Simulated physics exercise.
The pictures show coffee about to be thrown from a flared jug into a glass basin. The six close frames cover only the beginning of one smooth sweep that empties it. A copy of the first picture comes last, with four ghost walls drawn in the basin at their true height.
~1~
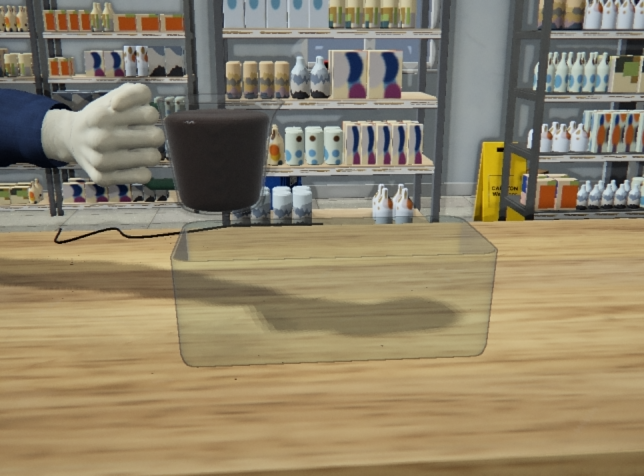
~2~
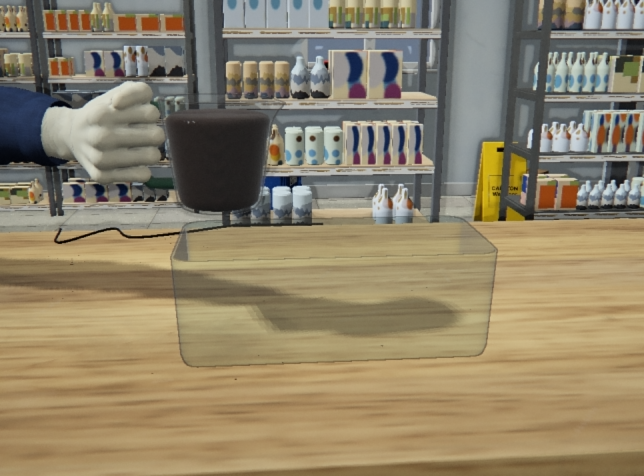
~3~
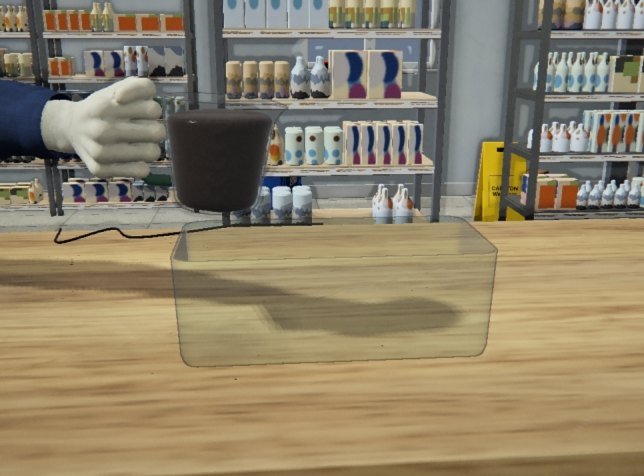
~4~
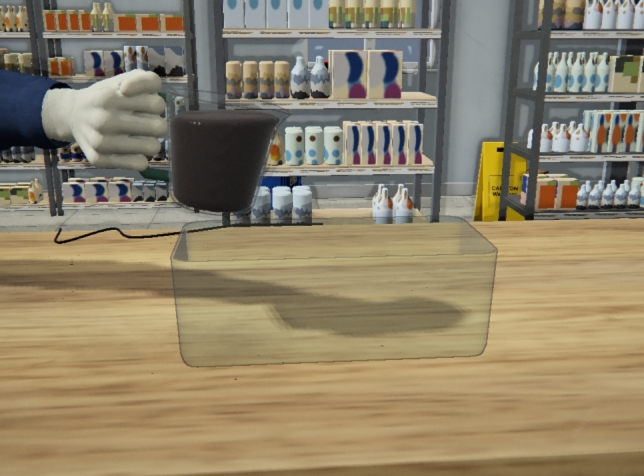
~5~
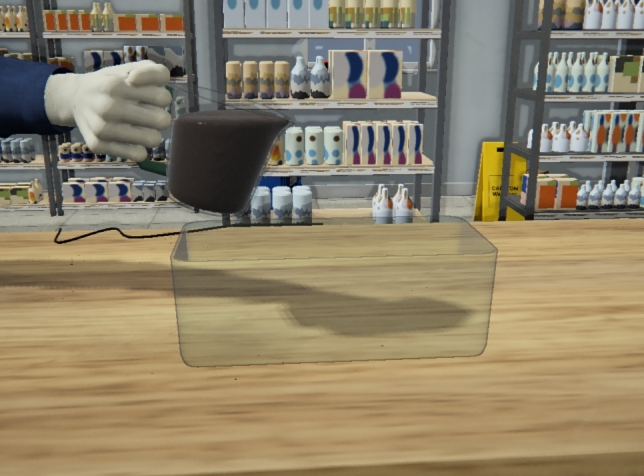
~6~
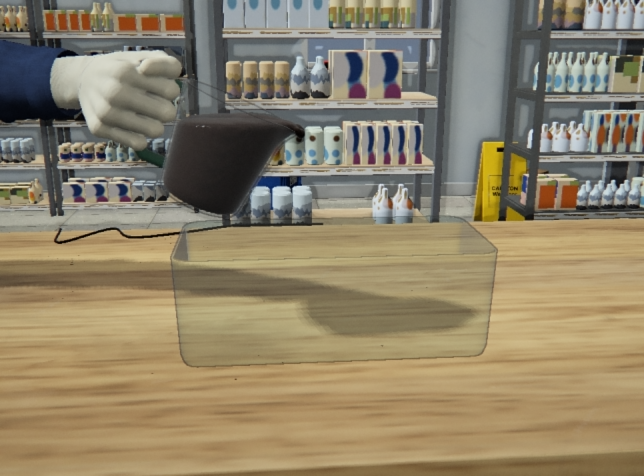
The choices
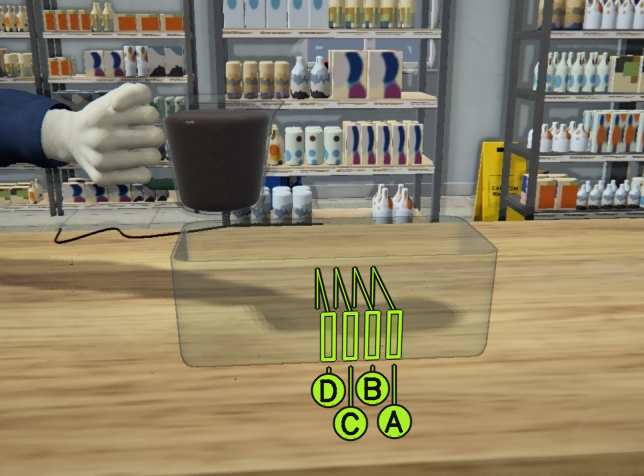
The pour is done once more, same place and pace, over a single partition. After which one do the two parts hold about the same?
The answer is slot C.
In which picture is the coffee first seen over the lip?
Picture 6.
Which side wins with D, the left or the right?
The right one.
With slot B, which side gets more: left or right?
The left one.
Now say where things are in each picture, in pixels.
Upright, lip at (283, 101); basin from (181, 364) to (485, 352); nothing has left yet.
Upright, lip at (284, 102); nothing has left yet.
Tipped about 4°, lip at (286, 106); nothing has left yet.
Tipped about 9°, lip at (290, 113); nothing has left yet.
Tipped about 16°, lip at (294, 122); nothing has left yet.
Tipped about 25°, lip at (298, 133); coffee is over the lip, down to (298, 133).
On the marked copy, A at (394, 365); B at (372, 366); C at (350, 367); D at (328, 368).
If A is chosen, about 96 % ends left of the wall and 3 % right of it.
If B is chosen, about 86 % ends left of the wall and 14 % right of it.
If C is chosen, about 47 % ends left of the wall and 53 % right of it.
If D is chosen, about 16 % ends left of the wall and 83 % right of it.
